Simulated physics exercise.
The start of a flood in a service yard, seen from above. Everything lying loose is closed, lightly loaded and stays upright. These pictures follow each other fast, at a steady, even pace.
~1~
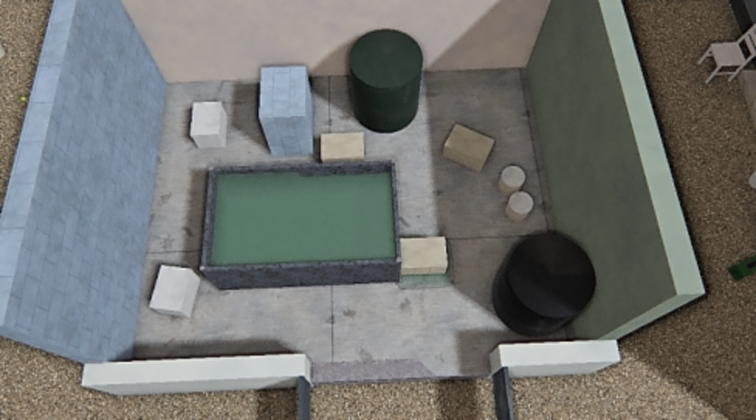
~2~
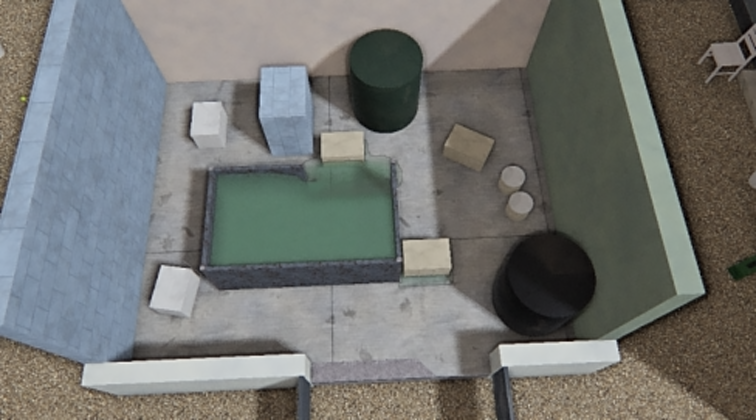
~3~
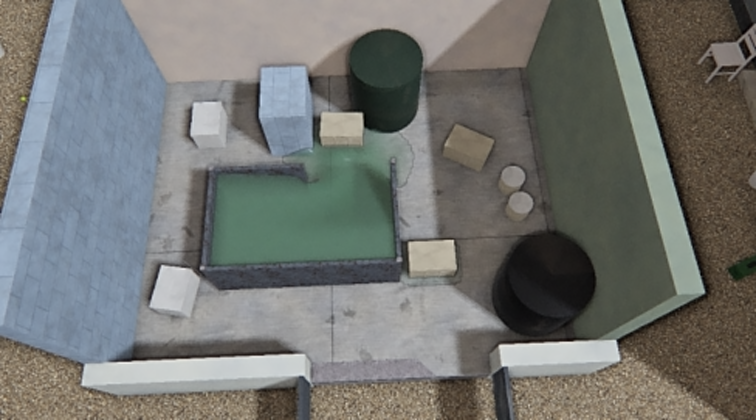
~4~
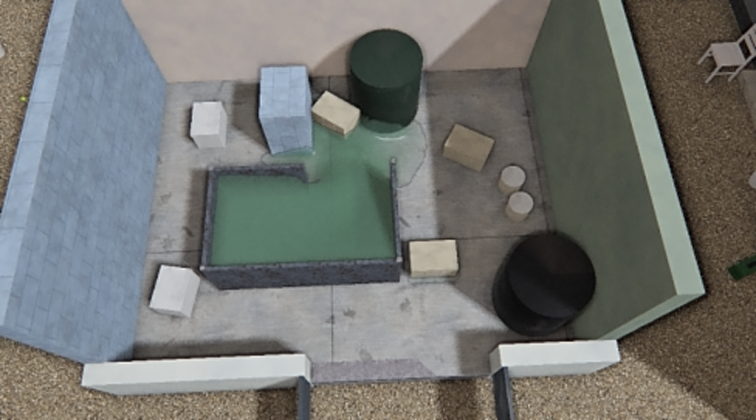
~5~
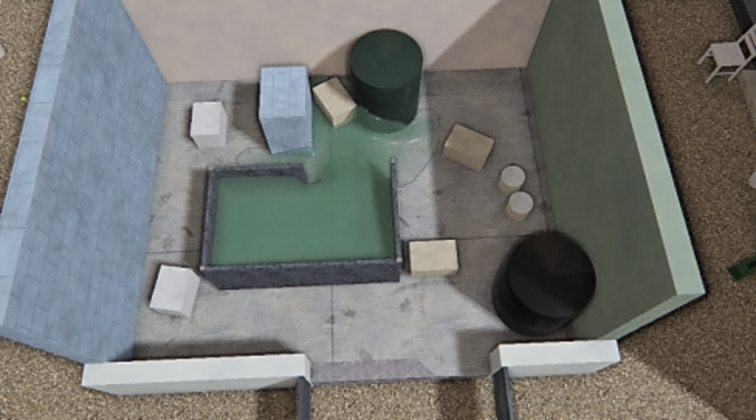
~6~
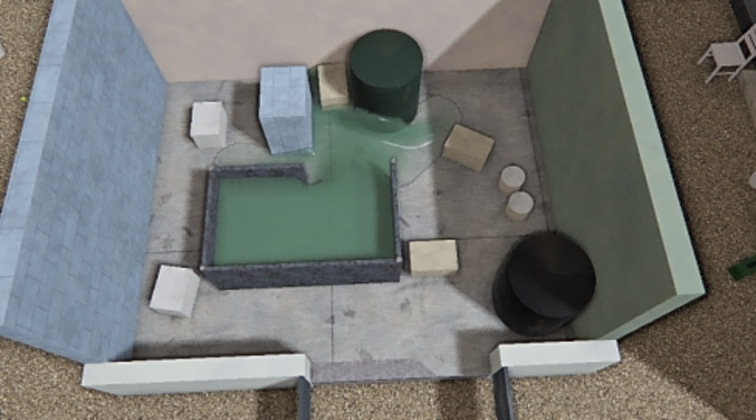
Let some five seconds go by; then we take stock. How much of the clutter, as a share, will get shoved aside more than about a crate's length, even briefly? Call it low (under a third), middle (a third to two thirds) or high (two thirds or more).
High.
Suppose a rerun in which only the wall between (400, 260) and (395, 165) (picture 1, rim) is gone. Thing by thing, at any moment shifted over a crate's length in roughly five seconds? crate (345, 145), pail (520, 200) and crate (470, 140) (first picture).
Results in order: Stayed within it / moved that far / moved that far.
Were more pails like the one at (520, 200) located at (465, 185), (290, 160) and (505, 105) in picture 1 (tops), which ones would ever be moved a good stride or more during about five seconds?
The first travels far, the second travels far and the third travels far.
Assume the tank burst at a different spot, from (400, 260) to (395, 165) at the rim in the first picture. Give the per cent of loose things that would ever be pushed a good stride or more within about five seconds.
It comes out at roughly 60 per cent.
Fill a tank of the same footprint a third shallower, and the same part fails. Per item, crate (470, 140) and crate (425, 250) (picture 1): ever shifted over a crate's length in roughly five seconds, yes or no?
Lab note, in sequence: Reached that mark / stayed below that mark.
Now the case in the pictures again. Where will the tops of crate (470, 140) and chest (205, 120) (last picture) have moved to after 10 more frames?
About (542, 182) and (170, 140).
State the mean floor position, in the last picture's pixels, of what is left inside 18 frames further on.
Around (356, 231).
A moment on, 1 of 8 are well off their spots; 1 afloat.
Next, 6 of 8 are well off their spots; 5 afloat.
Later, 6 of 8 are well off their spots; 6 afloat.
In the end, 7 of 8 are well off their spots, and 7 have been at some point; 7 afloat.
